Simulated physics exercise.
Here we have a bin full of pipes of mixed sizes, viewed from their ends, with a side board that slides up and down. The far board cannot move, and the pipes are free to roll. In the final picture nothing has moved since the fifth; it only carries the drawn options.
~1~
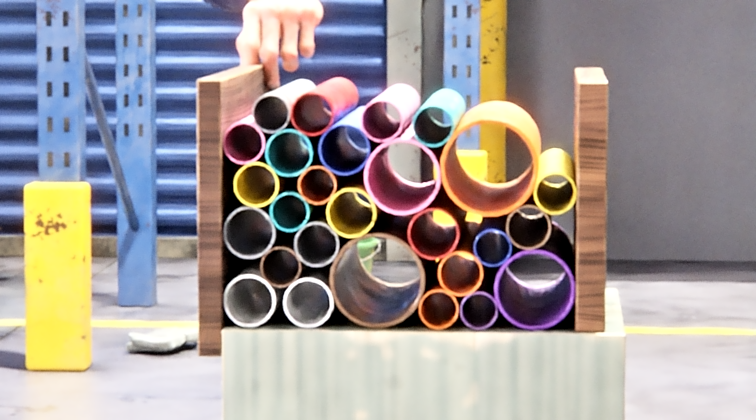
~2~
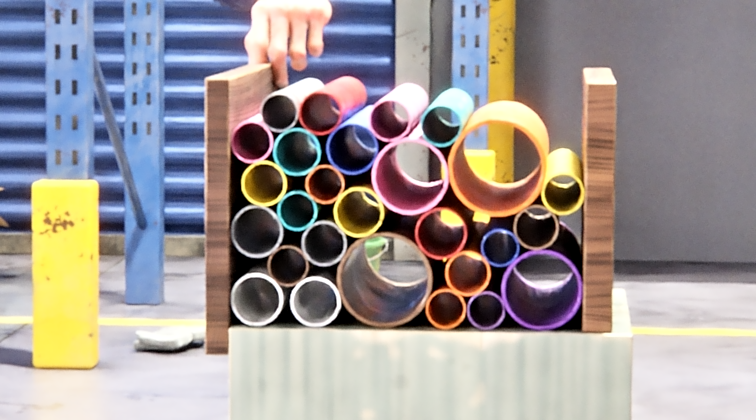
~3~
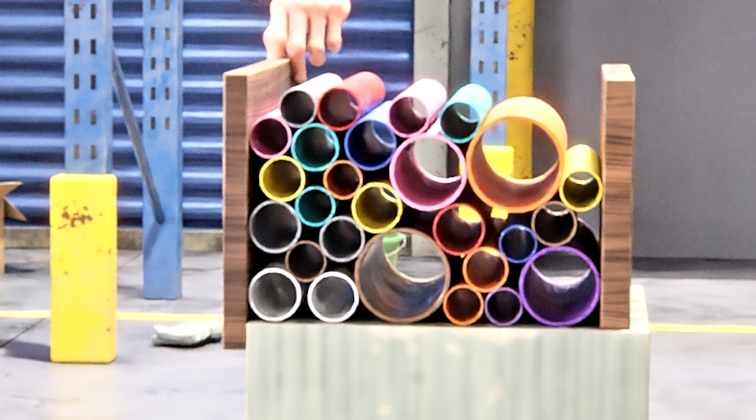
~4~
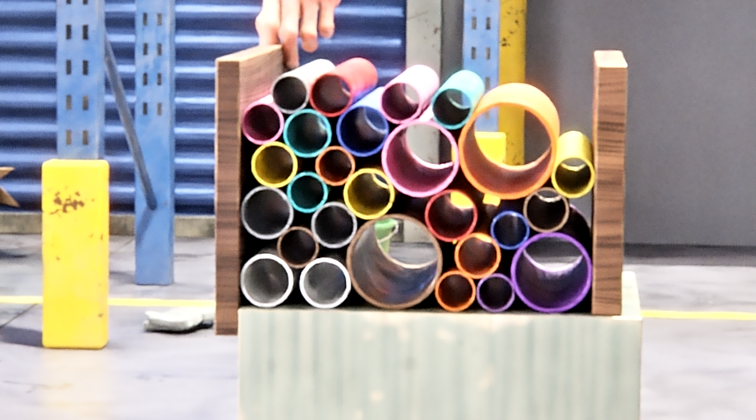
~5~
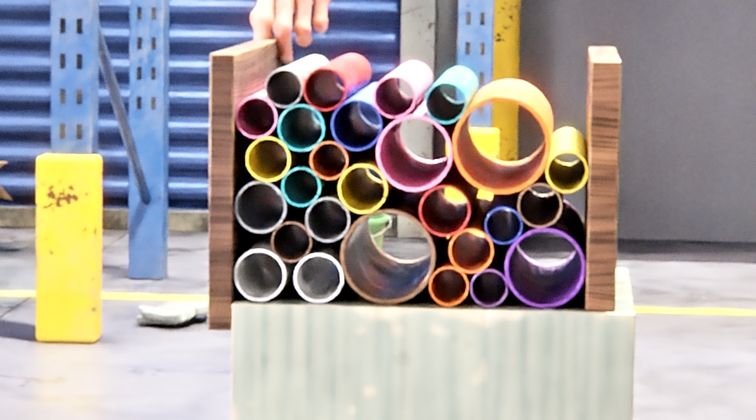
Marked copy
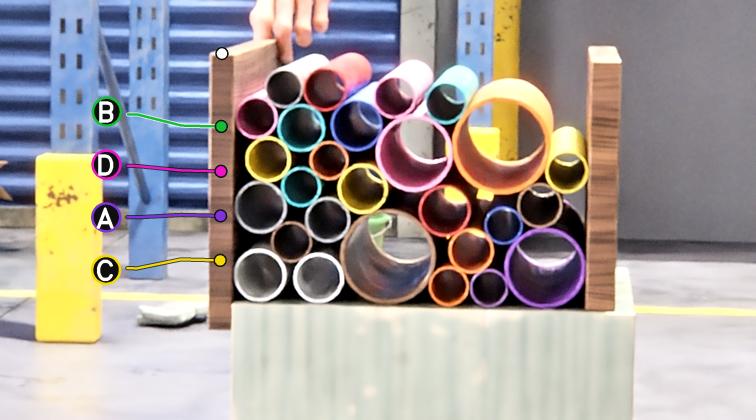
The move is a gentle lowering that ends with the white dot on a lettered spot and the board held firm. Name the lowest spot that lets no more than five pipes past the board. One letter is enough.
A is the limit.
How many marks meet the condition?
Three of them.
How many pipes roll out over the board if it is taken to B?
At B the number is none.
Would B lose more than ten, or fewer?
Fewer than ten.
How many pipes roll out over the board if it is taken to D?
The count is two.
On the marked copy, A at (221, 216); B at (222, 126); C at (221, 261); D at (221, 172); the white dot at (222, 53).
With A. Early on, top of the board (235, 131).
Further on, top of the board (234, 214).
At the end, top of the board (234, 215), five out over the board.
As for the rest, B none out over the board; C more than five out over the board; D two out over the board.
